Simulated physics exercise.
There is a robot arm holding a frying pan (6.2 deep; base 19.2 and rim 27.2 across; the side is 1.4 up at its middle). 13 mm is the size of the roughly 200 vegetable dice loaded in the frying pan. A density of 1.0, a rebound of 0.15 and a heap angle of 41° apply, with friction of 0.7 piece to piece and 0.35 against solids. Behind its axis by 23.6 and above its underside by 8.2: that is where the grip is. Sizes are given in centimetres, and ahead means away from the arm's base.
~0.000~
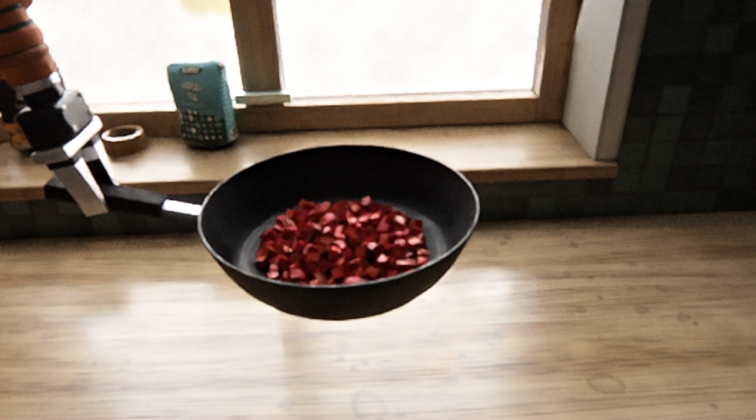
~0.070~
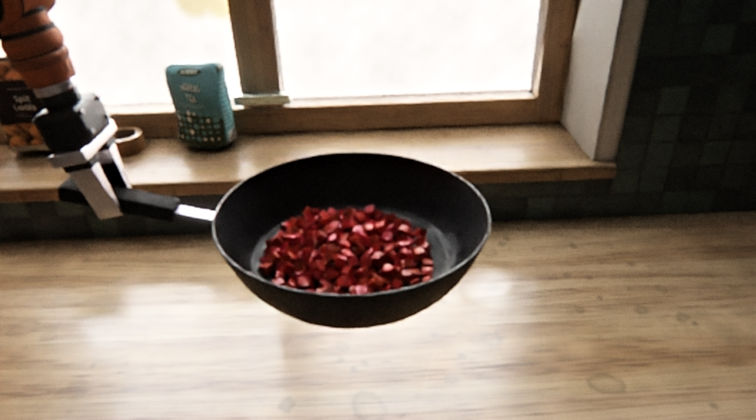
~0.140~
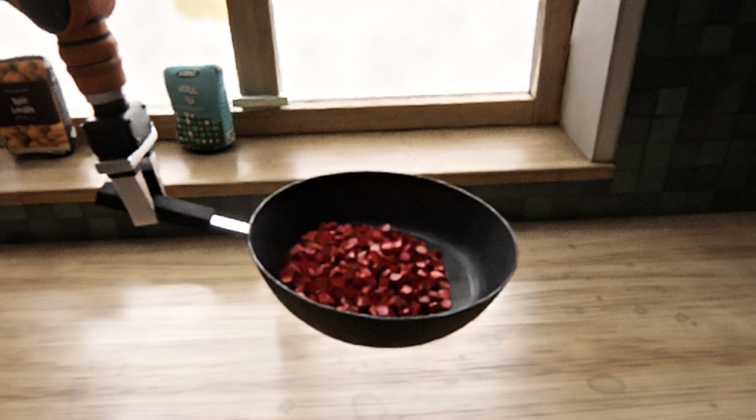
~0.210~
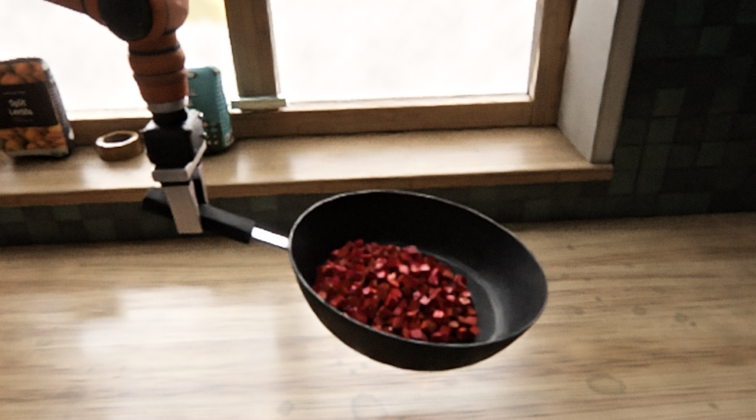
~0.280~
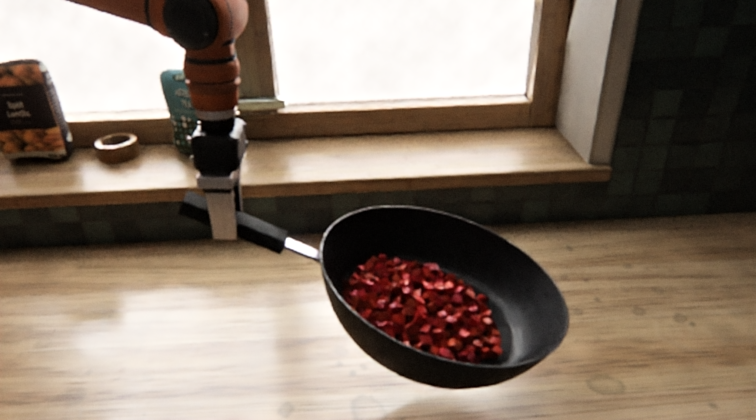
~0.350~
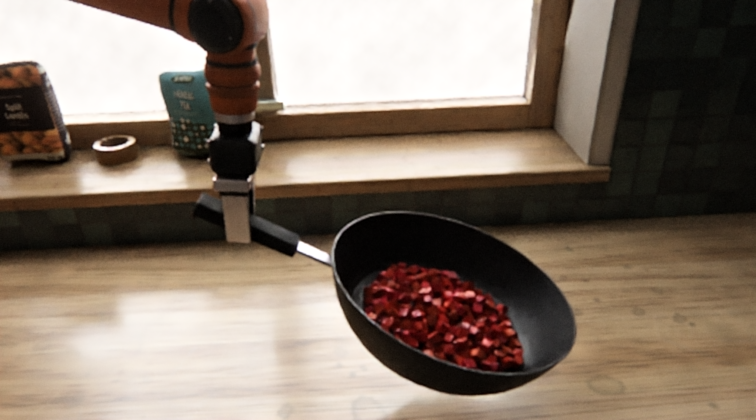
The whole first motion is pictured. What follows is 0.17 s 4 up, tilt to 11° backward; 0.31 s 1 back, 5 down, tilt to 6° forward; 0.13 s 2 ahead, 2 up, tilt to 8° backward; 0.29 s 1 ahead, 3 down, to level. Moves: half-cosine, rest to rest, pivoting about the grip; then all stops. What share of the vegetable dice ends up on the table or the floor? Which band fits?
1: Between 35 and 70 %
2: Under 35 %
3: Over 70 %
1.
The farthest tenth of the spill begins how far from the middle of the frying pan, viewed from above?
I'd estimate close to 25 centimetres.
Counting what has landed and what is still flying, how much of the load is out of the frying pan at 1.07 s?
Some 40 per cent.
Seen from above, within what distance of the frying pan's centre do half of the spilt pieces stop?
The answer is around 18 cm.
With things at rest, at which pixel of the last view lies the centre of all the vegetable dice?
In the last picture, their middle sits at about (583, 277).
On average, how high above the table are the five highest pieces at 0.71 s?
About 37 centimetres.
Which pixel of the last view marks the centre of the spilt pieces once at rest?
(615, 382) or thereabouts.
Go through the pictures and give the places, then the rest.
The frying pan middle at (342, 229), level; upper third of the load around (346, 236), from x 260 to 425, top at y 205; 200 in the frying pan, in the first picture.
The frying pan middle at (353, 237), tilted 2° forward; upper third of the load around (346, 248), from x 265 to 430, top at y 210, in the second picture.
The frying pan middle at (382, 256), tilted 6° forward; upper third of the load around (332, 266), from x 285 to 445, top at y 225, in the third picture.
The frying pan middle at (413, 279), tilted 11° forward; upper third of the load around (349, 285), from x 320 to 475, top at y 245, in the fourth picture.
The frying pan middle at (436, 296), tilted 15° forward; upper third of the load around (376, 298), from x 345 to 495, top at y 260, in the fifth picture.
The frying pan middle at (445, 303), tilted 17° forward; upper third of the load around (399, 305), from x 370 to 515, top at y 265; 200 in the frying pan, in the sixth picture.
After 0.71 s, level, highest piece 37 above the table; 134 in the frying pan, 66 in flight or on a rim.
After 1.07 s, tilted 5° backward, highest piece 35 above the table; 118 in the frying pan, 81 on the table or floor, 1 in flight or on a rim.
After 1.45 s, level, highest piece 21 above the table; 105 in the frying pan, 95 on the table or floor.
After 2.50 s, level, highest piece 21 above the table; 105 in the frying pan, 95 on the table or floor.
In the end, 105 in the frying pan, 95 on the table or floor. That is 48 % on the table or floor.
